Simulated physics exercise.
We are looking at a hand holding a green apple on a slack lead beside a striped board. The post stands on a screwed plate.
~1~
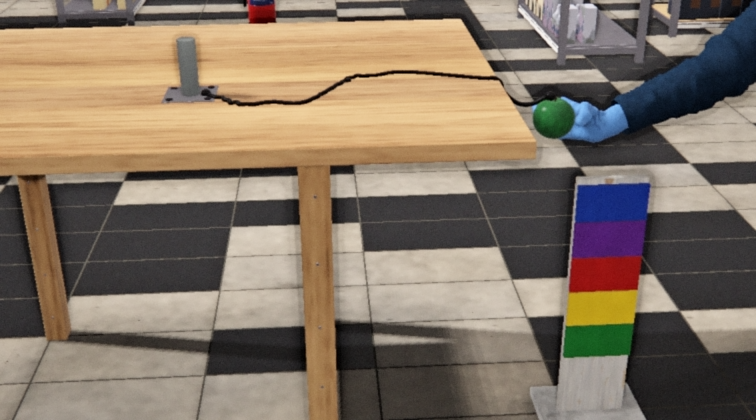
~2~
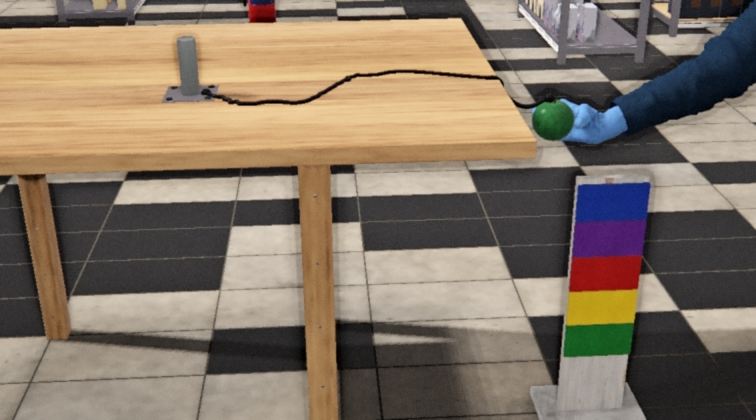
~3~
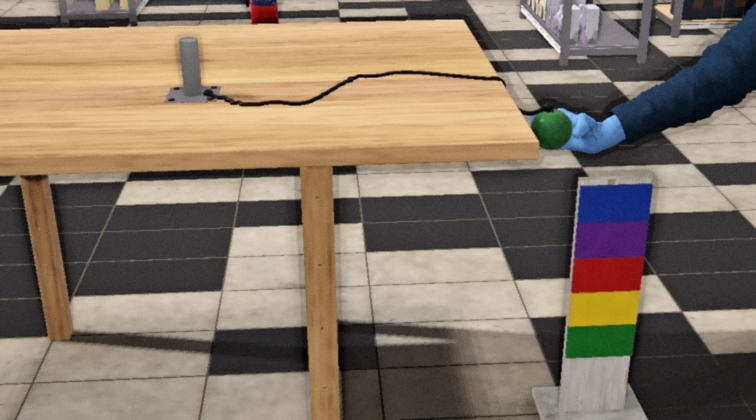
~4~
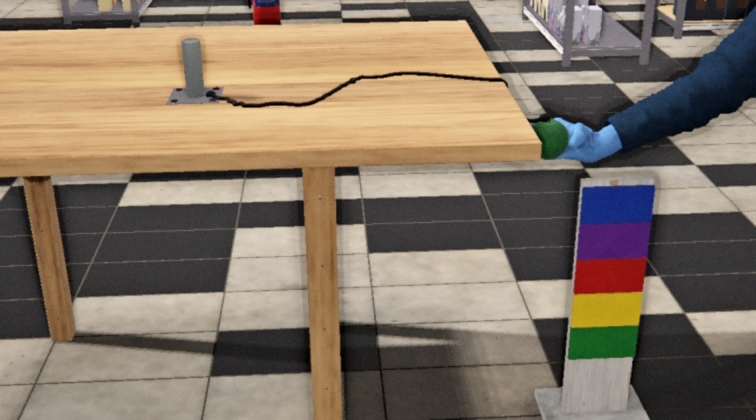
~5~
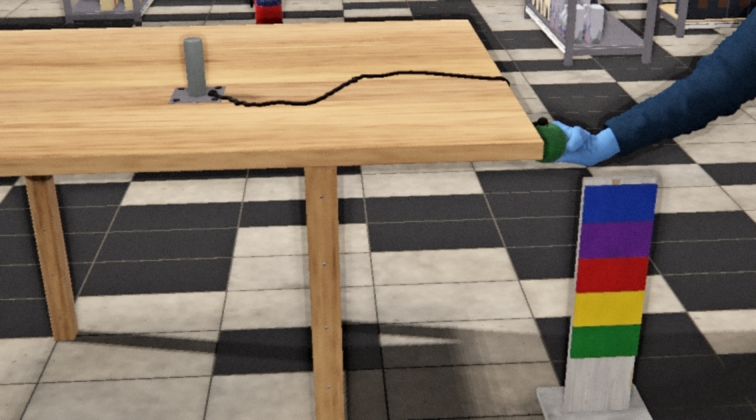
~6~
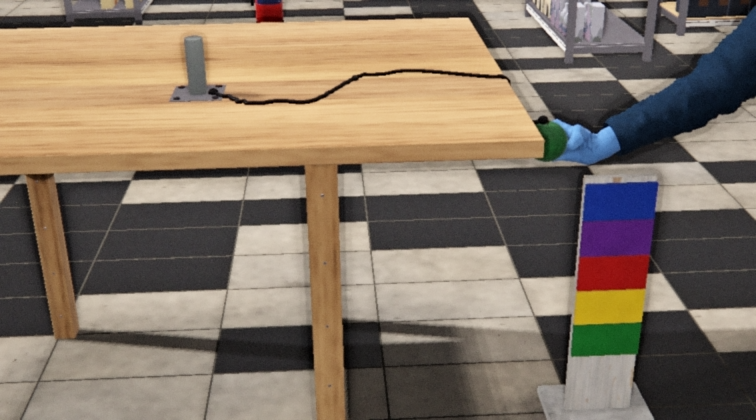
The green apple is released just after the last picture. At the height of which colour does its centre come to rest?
The purple one.
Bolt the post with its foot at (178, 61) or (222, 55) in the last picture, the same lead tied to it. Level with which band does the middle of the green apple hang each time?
One after the other, blue; purple.
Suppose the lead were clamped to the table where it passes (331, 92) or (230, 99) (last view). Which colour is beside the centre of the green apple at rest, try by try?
It would be blue; purple.
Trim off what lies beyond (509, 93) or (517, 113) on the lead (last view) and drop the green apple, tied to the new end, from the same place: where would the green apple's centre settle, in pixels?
In that order: (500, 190) and (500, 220).
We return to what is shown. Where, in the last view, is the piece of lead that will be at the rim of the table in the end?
At (428, 72), roughly.
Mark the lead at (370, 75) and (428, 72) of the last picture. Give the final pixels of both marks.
The first at (450, 83), the second at (509, 88).
Early on, apple near (525, 237); level with purple.
Midway, apple near (479, 238); level with purple.
Near the end, apple near (491, 242); level with purple.
Finally, apple near (508, 245); level with purple. The lead holds its middle at purple.
